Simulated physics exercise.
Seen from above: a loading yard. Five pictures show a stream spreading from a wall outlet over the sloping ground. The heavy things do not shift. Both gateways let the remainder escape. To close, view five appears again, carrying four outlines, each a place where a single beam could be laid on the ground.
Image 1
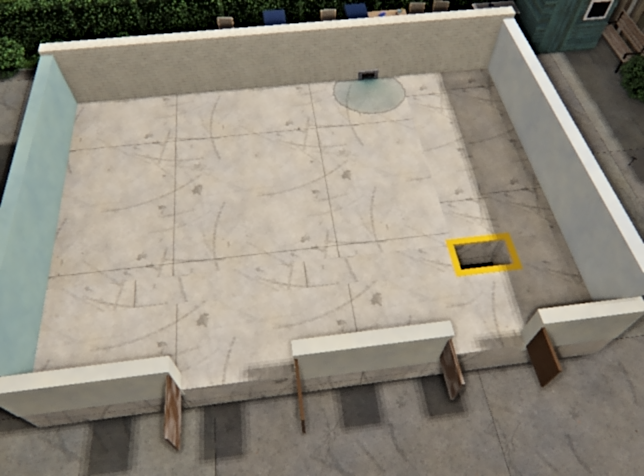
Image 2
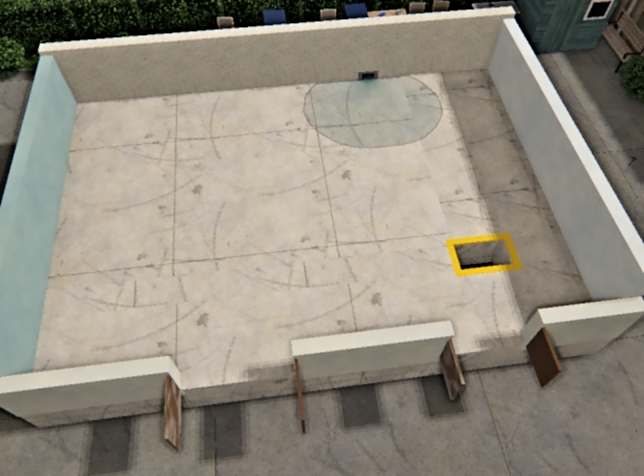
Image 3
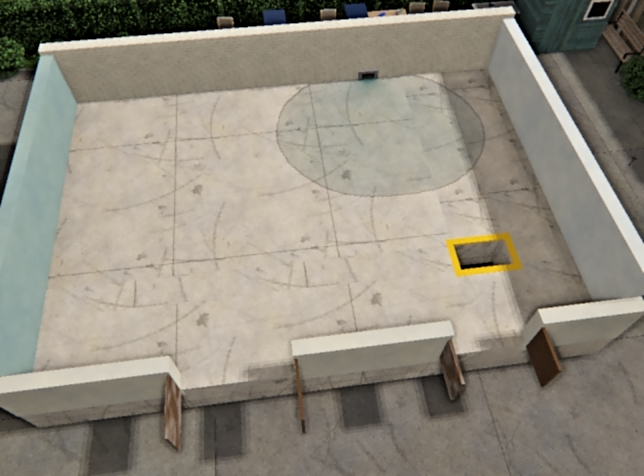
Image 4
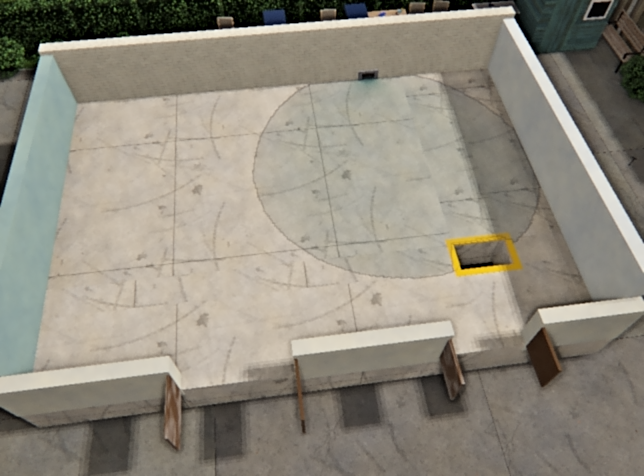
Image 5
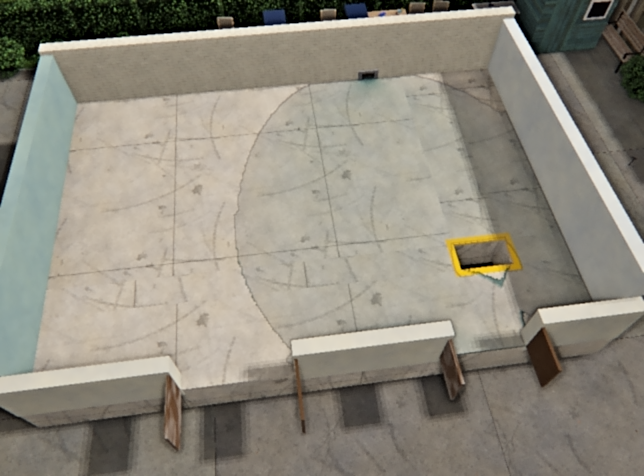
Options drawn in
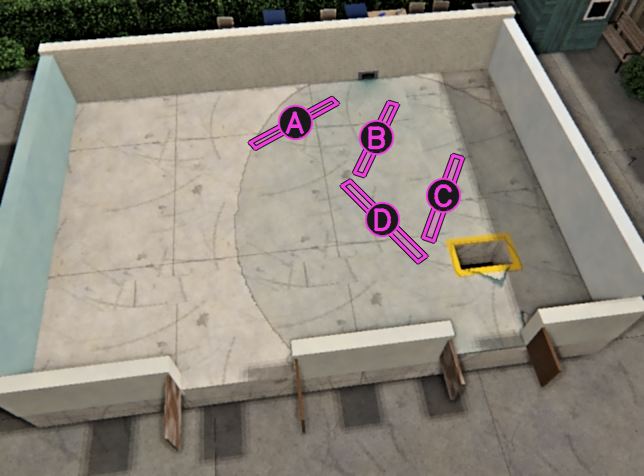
At the start, a small, pale bluish wet patch sits beside the outfall at the back wall of a walled yard seen from above. It spreads outward across the paving in a widening round shape, reaches the yellow-edged drain pit, then covers roughly half the ground, extending to the front wall.
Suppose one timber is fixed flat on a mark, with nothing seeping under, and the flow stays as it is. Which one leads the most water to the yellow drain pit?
Best: D.
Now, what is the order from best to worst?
The order is D, A, B, C.
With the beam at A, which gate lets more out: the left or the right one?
The right one.
On the marked copy, A from (252, 145) to (334, 101); B from (359, 174) to (393, 103); C from (428, 239) to (457, 156); D from (346, 183) to (422, 258).
For position A, about 24 % of the stream goes into the yellow drain pit, about 75 % out by the gates.
For position B, about 12 % of the stream goes into the yellow drain pit, about 88 % out by the gates.
For position C, about 7 % of the stream goes into the yellow drain pit, about 93 % out by the gates.
For position D, about 37 % of the stream goes into the yellow drain pit, about 63 % out by the gates.
